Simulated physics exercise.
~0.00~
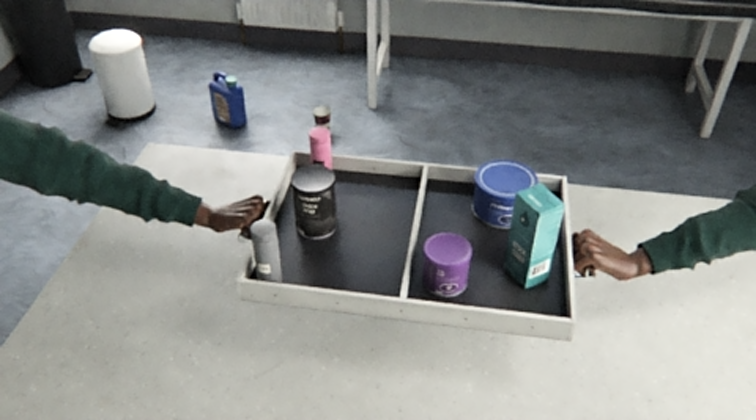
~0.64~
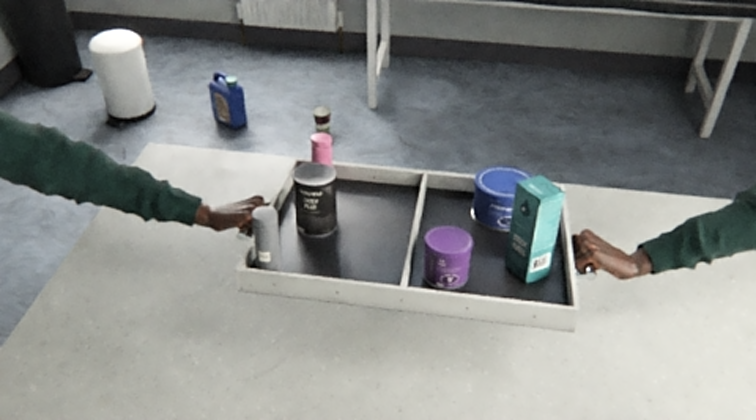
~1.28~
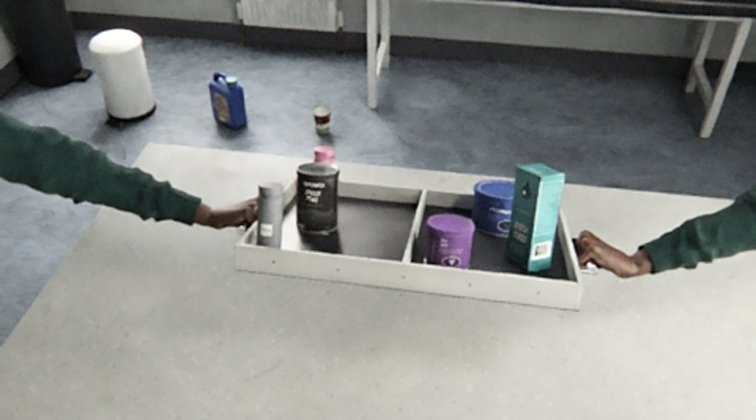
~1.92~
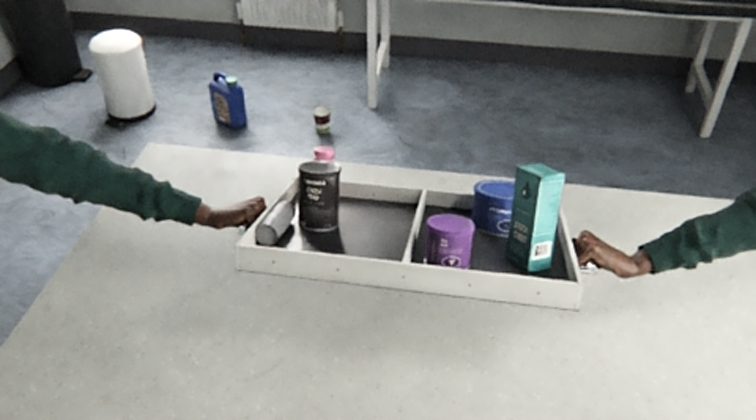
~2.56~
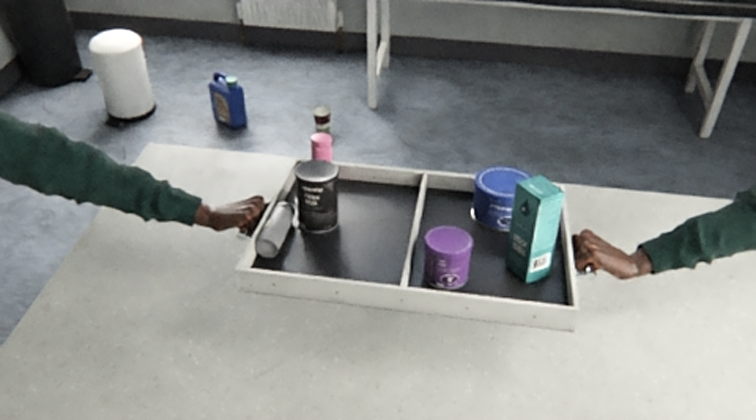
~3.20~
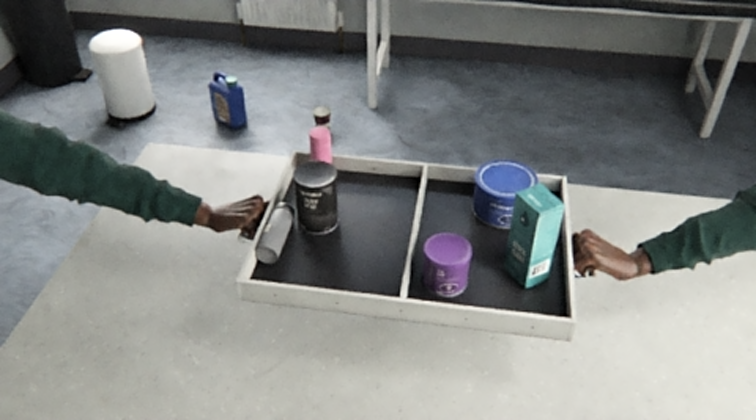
Two hands tipping a divided tray of containers away and levelling it again, the small grey shaker toppling and staying down.
